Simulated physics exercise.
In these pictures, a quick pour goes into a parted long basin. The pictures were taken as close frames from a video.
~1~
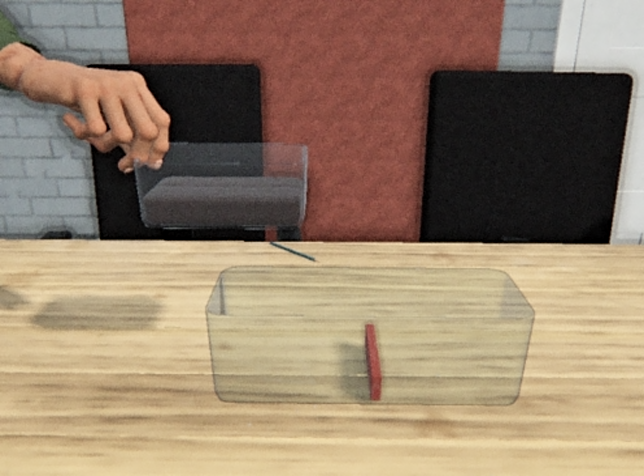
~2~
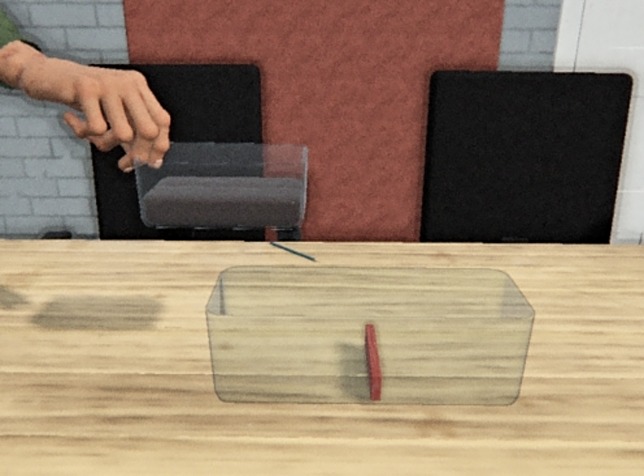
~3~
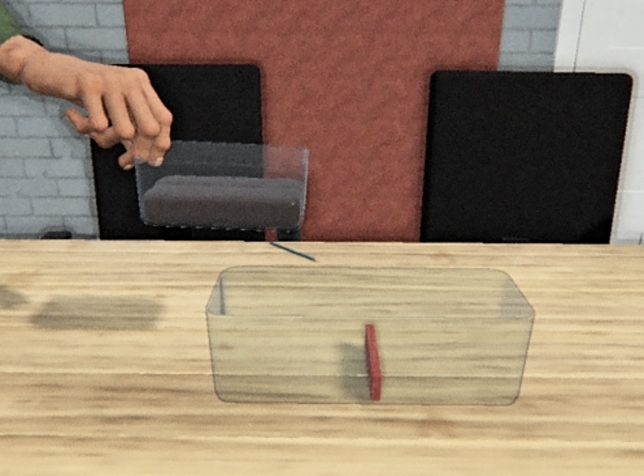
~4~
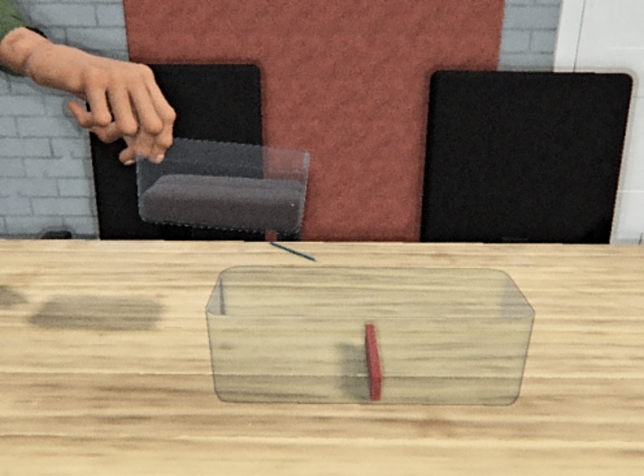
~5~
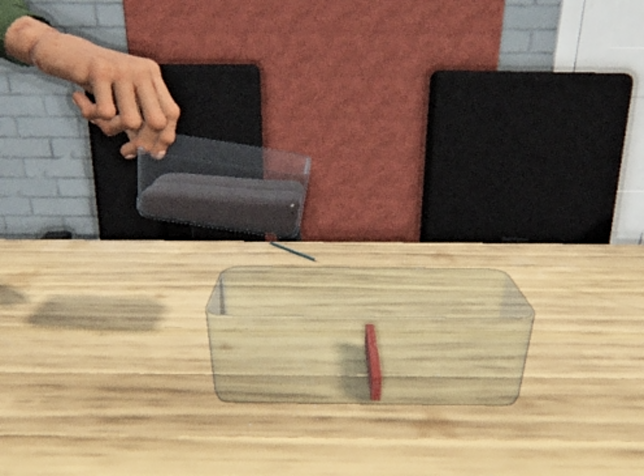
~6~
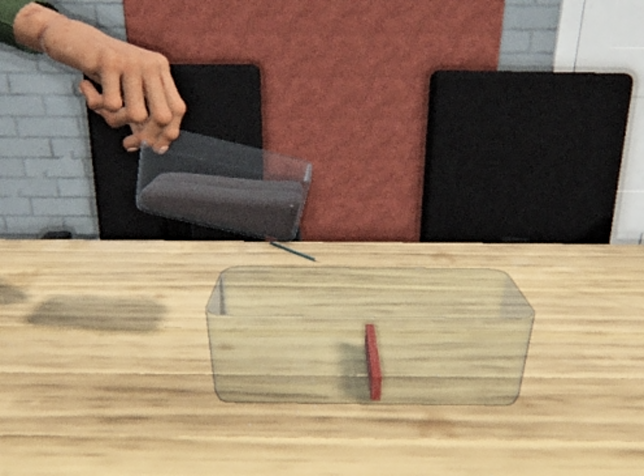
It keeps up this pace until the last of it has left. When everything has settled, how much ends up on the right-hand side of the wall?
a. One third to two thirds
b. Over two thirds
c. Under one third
Answer: C.
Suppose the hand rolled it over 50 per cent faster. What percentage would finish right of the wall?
Roughly 10 percent.
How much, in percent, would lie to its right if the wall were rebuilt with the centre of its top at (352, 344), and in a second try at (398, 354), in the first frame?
My guess is some 30 percent the first time and some 10 percent the second.
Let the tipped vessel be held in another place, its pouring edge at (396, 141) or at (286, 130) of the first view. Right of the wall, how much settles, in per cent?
The first gives 80 %, the second 5 %.
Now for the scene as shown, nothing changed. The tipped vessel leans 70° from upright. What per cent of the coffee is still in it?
Around 45 in a hundred.
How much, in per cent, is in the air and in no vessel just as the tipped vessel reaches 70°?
Near 30 parts in a hundred.
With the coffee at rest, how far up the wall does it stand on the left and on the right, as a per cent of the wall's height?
Close to 60 for the left and 0 for the right.
A moment on, the tilt is 70° and 47 per cent is still to pour, 24 is left of the wall and 0 right of it.
Next, the tilt is 107° and 8 per cent is still to pour, 84 is left of the wall and 3 right of it.
Then the tilt is 117° and 0 per cent is still to pour, 95 is left of the wall and 4 right of it.
Later the tilt is 117° and 0 per cent is still to pour, 95 is left of the wall and 4 right of it.
Finally, 95 per cent lies left of the wall, 4 right of it and 1 outside.
